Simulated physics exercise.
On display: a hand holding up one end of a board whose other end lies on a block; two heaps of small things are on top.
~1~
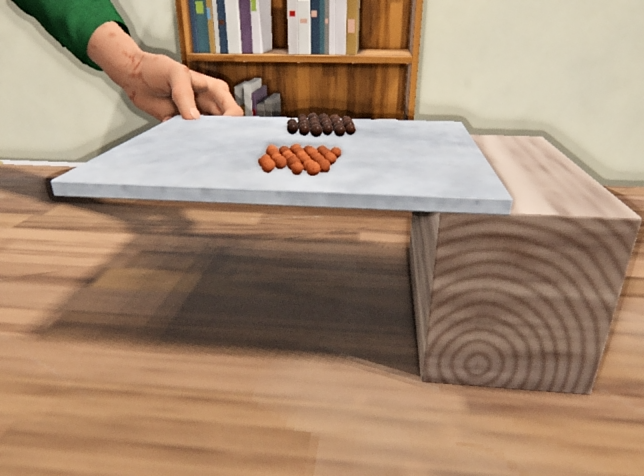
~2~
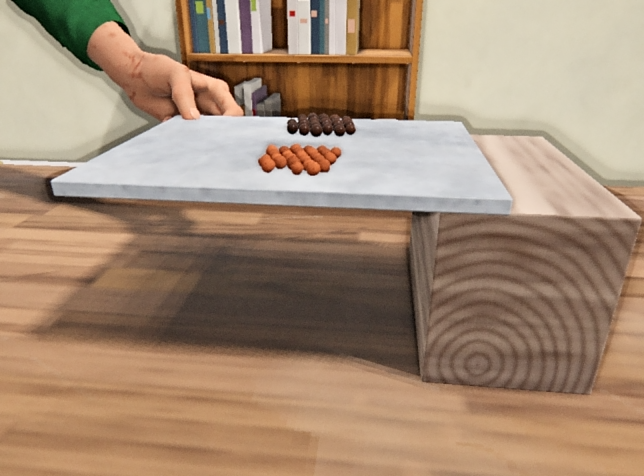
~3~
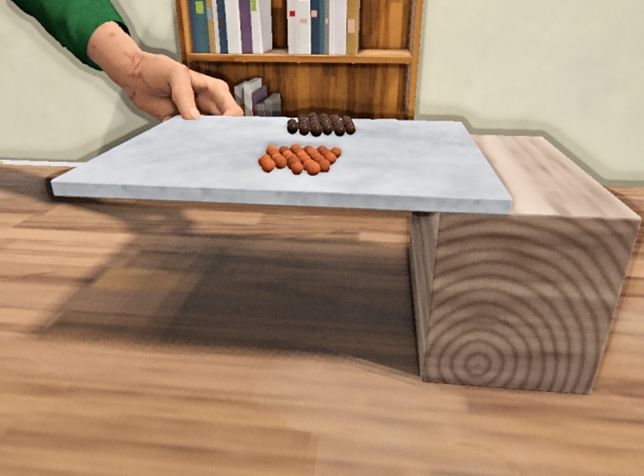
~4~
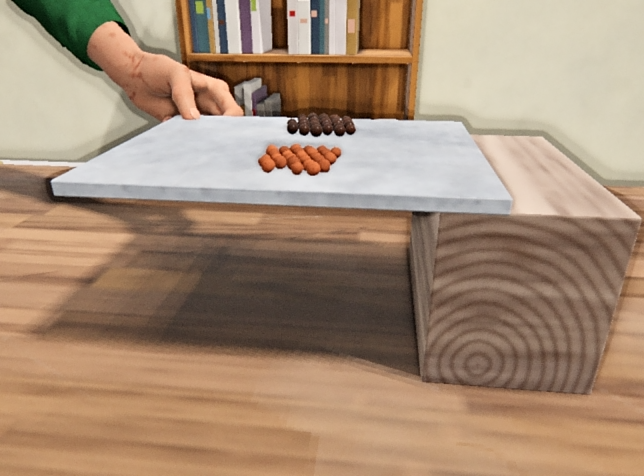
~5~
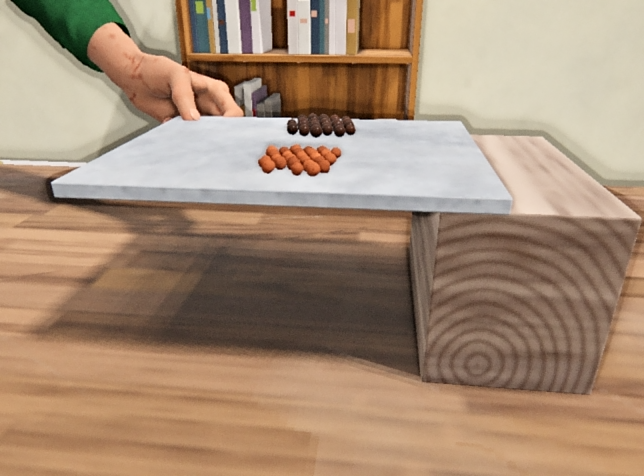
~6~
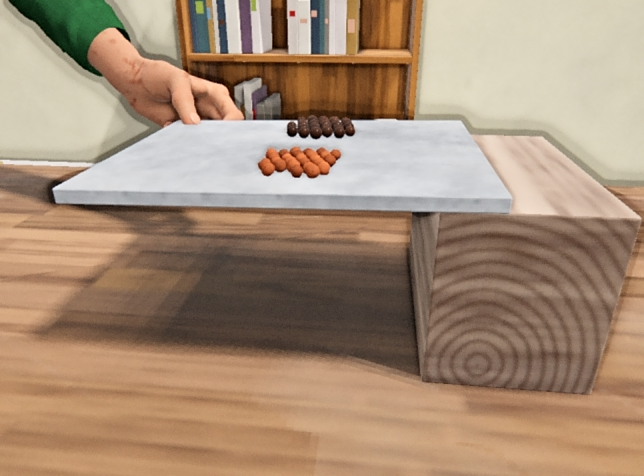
To begin with, a hand in a green sleeve holds up the left end of a pale board whose right end lies on a wooden block, with small orange and dark brown pieces on top. The board stays almost still, its held end sinking very slightly, while both groups of pieces stay put.
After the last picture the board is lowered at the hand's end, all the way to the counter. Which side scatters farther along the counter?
The one going farther is the farthest lot.
Then, 0.59 s on from there, board sloping at 14°; near lot the whole lot still on the board; far lot the whole lot still on the board.
Then, 1.21 s on from there, board sloping at 27°; near lot mostly less than half a board's length out; far lot mostly up to a board's length out.
Then, 1.95 s on from there, board resting at 33°; near lot mostly less than half a board's length out; far lot mostly one to two board lengths out, only a few gone off the counter.
In the end, board resting at 33°; near lot mostly less than half a board's length out; far lot mostly one to two board lengths out, near a quarter gone off the counter; the far lot has gone farther.
